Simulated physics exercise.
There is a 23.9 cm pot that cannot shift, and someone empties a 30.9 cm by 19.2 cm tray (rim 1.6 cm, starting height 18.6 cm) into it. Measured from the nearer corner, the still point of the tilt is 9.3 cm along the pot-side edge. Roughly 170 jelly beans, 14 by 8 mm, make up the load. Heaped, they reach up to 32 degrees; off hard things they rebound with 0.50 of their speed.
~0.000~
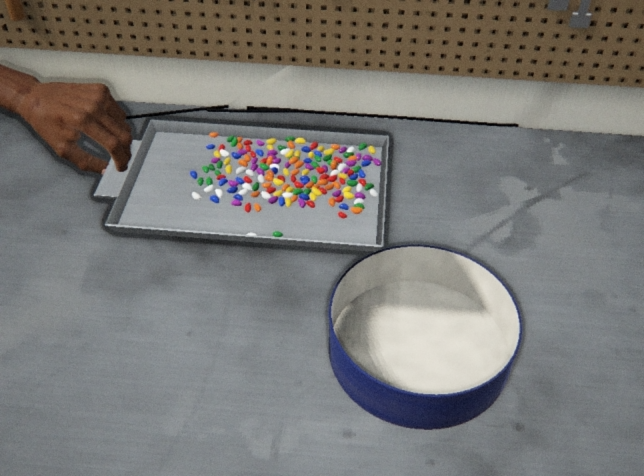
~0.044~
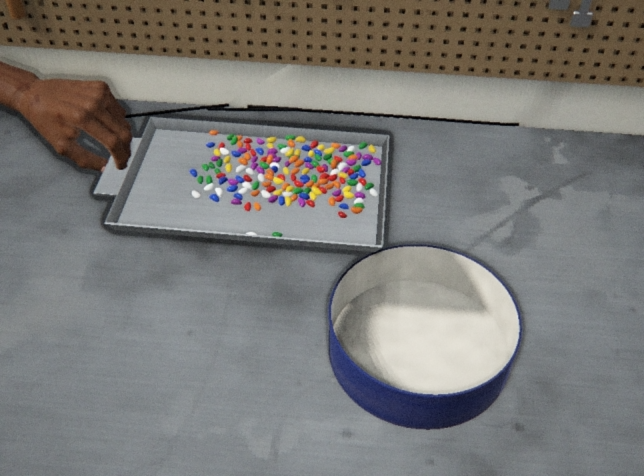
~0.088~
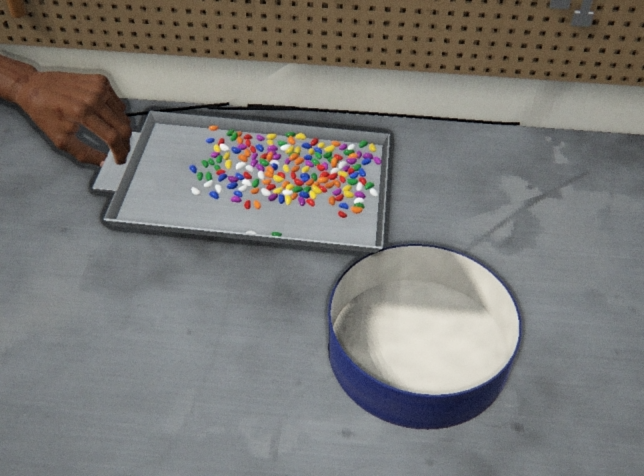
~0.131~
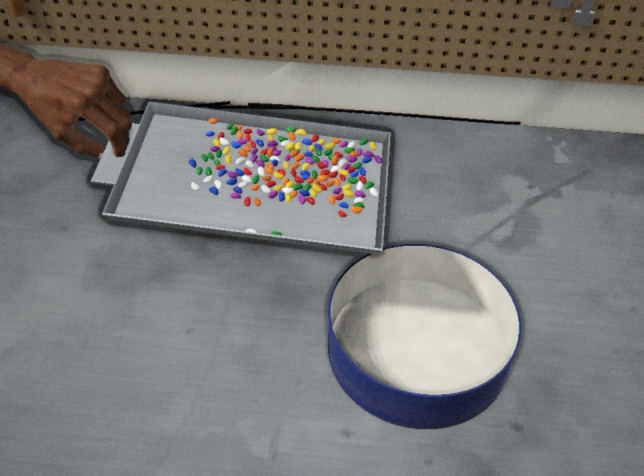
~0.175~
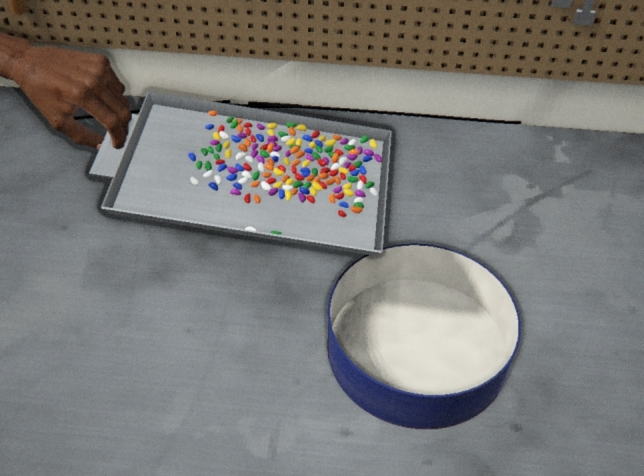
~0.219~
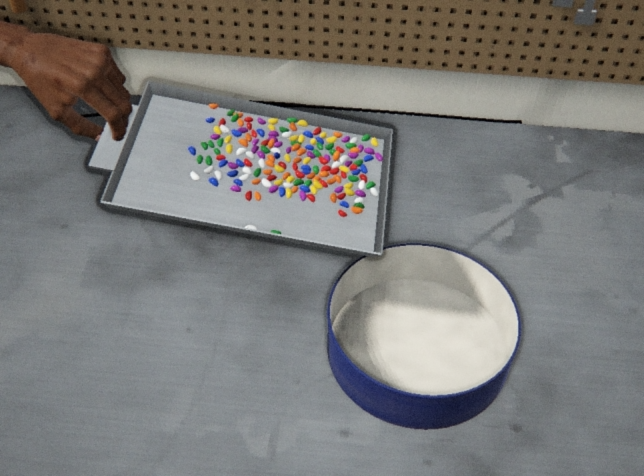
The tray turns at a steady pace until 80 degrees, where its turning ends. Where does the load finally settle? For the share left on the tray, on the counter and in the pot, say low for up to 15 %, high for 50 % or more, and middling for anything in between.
Tray - low, counter - low, pot - high.
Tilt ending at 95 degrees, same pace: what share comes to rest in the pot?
Around 100 %, I reckon.
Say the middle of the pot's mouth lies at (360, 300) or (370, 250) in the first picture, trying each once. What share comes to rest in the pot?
In order, about 100 and about 80 per cent.
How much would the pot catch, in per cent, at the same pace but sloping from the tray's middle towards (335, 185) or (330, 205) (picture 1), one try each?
Near 35 and 85 percent, in that order.
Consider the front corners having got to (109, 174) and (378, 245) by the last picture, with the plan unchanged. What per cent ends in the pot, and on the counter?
Pot 75, counter 25.
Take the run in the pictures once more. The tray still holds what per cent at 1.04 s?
About 45 per cent.
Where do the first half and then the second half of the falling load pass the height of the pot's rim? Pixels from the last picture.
Around (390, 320), then around (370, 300).
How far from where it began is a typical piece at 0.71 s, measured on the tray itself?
By then it sits near 9 cm from where it began.
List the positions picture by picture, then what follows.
The first frame shows tray tilt 0 degrees, front corners at (113, 221) and (377, 242); middle of the pieces at (286, 172); pot at (425, 314).
The second frame shows tray tilt 1 degrees, front corners at (112, 220) and (377, 242); middle of the pieces at (286, 171).
The third frame shows tray tilt 2 degrees, front corners at (111, 216) and (377, 243); middle of the pieces at (286, 168).
The fourth frame shows tray tilt 5 degrees, front corners at (110, 210) and (377, 245), lowest corner right front; middle of the pieces at (286, 165).
The fifth frame shows tray tilt 8 degrees, front corners at (109, 204) and (376, 247), lowest corner right front; middle of the pieces at (286, 161).
The sixth frame shows tray tilt 11 degrees, front corners at (108, 198) and (376, 249), lowest corner right front; middle of the pieces at (287, 158); pot at (424, 313). The tray's pace is about 65 degrees a second.
After 0.71 s, tilt 43 degrees; the tray holds 100 %, the pot 0 %.
After 1.04 s, tilt 65 degrees; the tray holds 45 %, the pot 45 %.
After 1.47 s, tilt 80 degrees; the tray holds 0 %, the pot 95 %.
By 2.1 s all is still; tray 0 %, counter 0 %, pot 100 %.
